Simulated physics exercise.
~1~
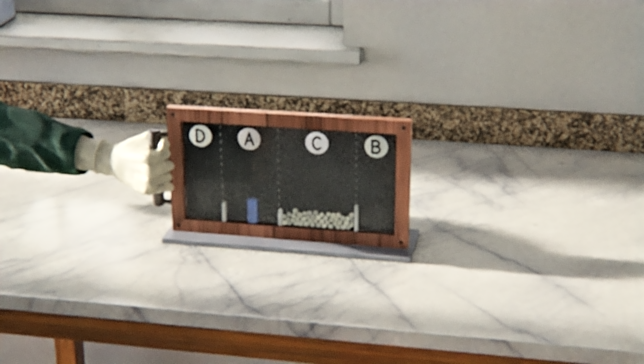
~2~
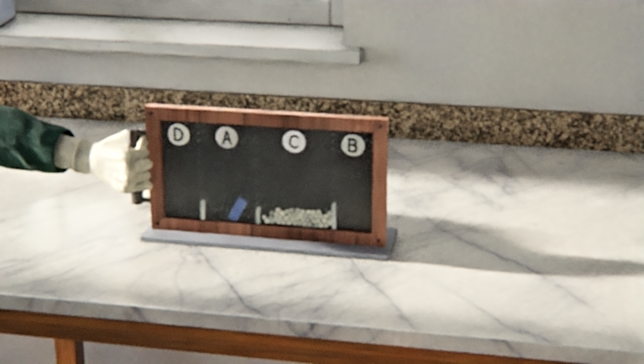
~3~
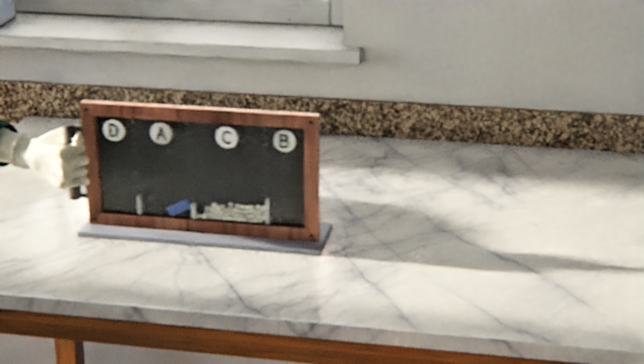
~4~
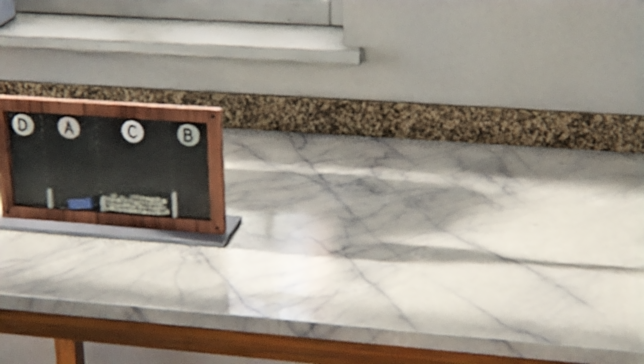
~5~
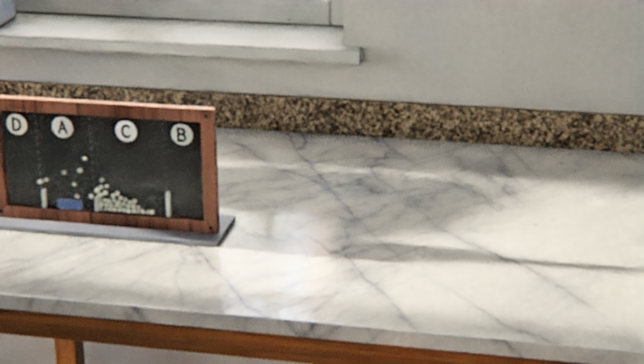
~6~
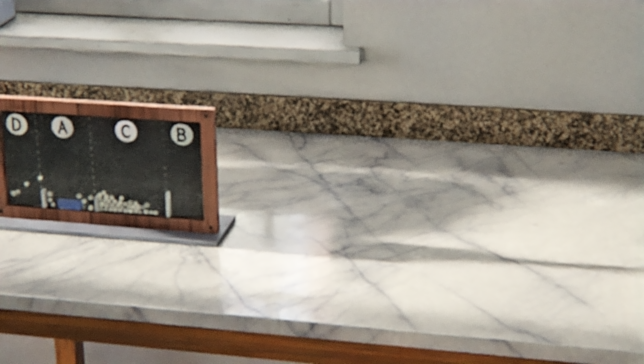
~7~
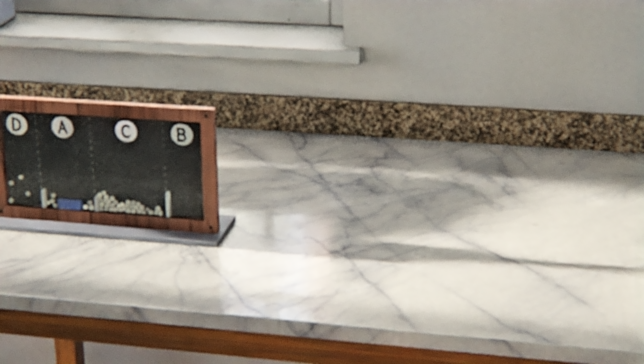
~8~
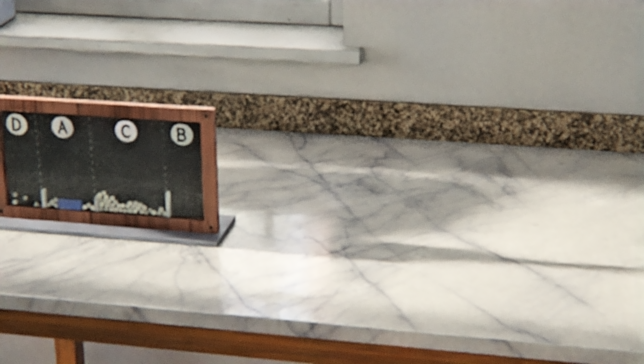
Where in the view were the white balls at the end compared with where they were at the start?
They started around the middle of the view, gathered under C, and ended far over on the left side, with most still under C and the rest spread under A and D.
